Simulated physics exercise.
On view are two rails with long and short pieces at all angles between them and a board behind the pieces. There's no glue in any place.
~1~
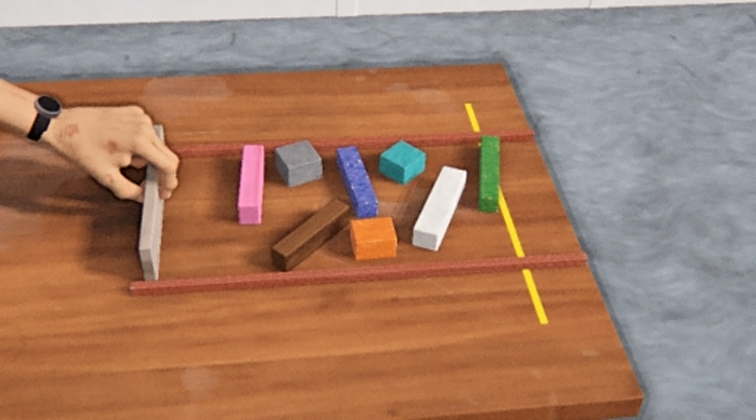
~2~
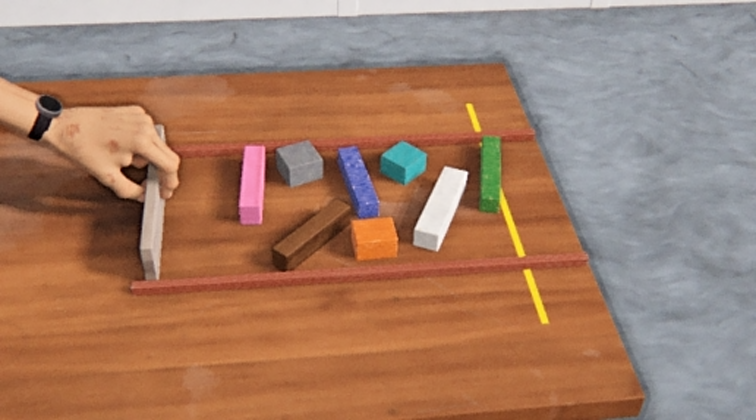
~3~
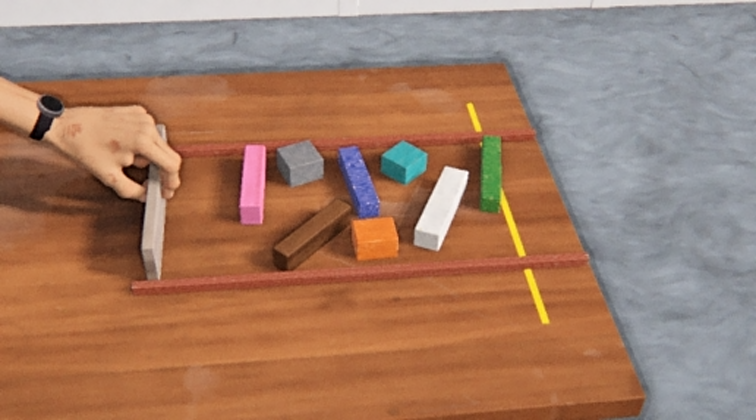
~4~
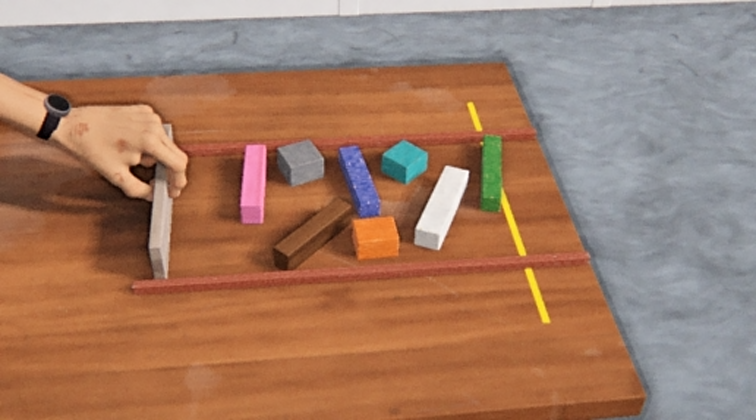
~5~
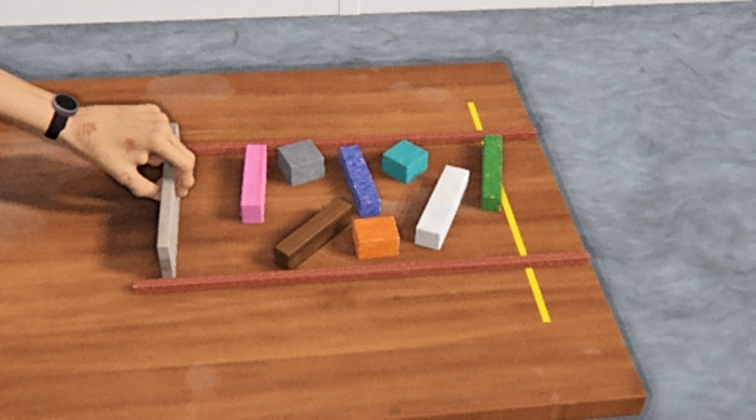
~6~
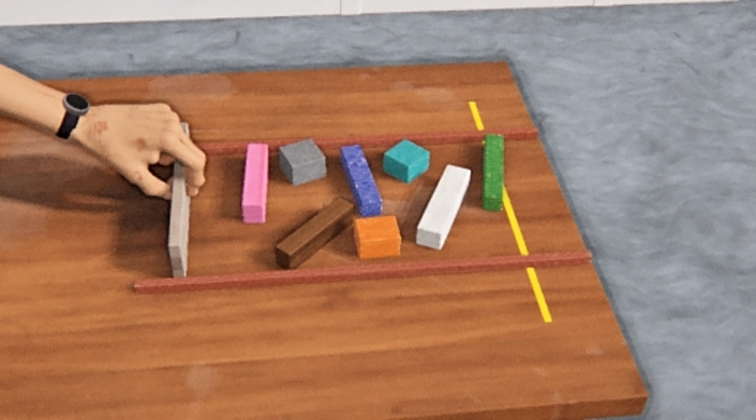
A hand wearing a dark watch grips an upright grey board at the left of a brown wooden tabletop, seen from above at an angle. Between two reddish rails lie pink, grey, brown, blue, orange, turquoise, white and green pieces, left to right, the green one beside a yellow tape line. The hand, nearly still at first, slides the board slightly right, without touching the pieces.
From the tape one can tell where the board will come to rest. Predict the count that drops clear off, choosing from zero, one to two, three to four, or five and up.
The count is three to four.
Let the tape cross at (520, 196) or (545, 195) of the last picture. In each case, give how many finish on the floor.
Tallies: 4, 7.
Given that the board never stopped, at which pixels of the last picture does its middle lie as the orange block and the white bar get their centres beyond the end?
The middle would be close to (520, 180) and then close to (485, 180).
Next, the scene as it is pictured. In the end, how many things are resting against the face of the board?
2 are in contact with it.
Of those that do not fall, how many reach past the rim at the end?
Things overhanging at the end: 1.
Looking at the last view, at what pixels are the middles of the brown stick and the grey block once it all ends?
Final positions: Near (538, 218); near (529, 151).
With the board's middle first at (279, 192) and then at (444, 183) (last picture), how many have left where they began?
So far 3, and 8 at the second.
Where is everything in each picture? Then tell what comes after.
The first picture shows green bar (489, 173); white bar (440, 207); turquoise block (402, 163); board (154, 200); tape (501, 199).
The second picture shows white bar (441, 208); blue bar (358, 181).
The third picture shows turquoise block (404, 163); orange block (375, 239).
The fourth picture shows green bar (491, 172); brown stick (314, 235).
The fifth picture shows white bar (443, 206); board (171, 198).
The sixth picture shows green bar (493, 171); white bar (444, 206); turquoise block (406, 162); board (182, 197); tape (505, 197).
Soon after, none off yet; green bar at rest near (493, 171); white bar at rest near (444, 206); turquoise block at rest near (406, 162).
After that, none off yet; green bar at rest near (493, 171); white bar displaced a little near (463, 208); turquoise block displaced well along near (461, 159).
And then, none off yet; green bar displaced about its own width near (561, 178); white bar displaced about its own width near (537, 207); turquoise block displaced well along near (536, 161).
In the end, the number that fall off is three or four; gone, blue bar, turquoise block, white bar and green bar.
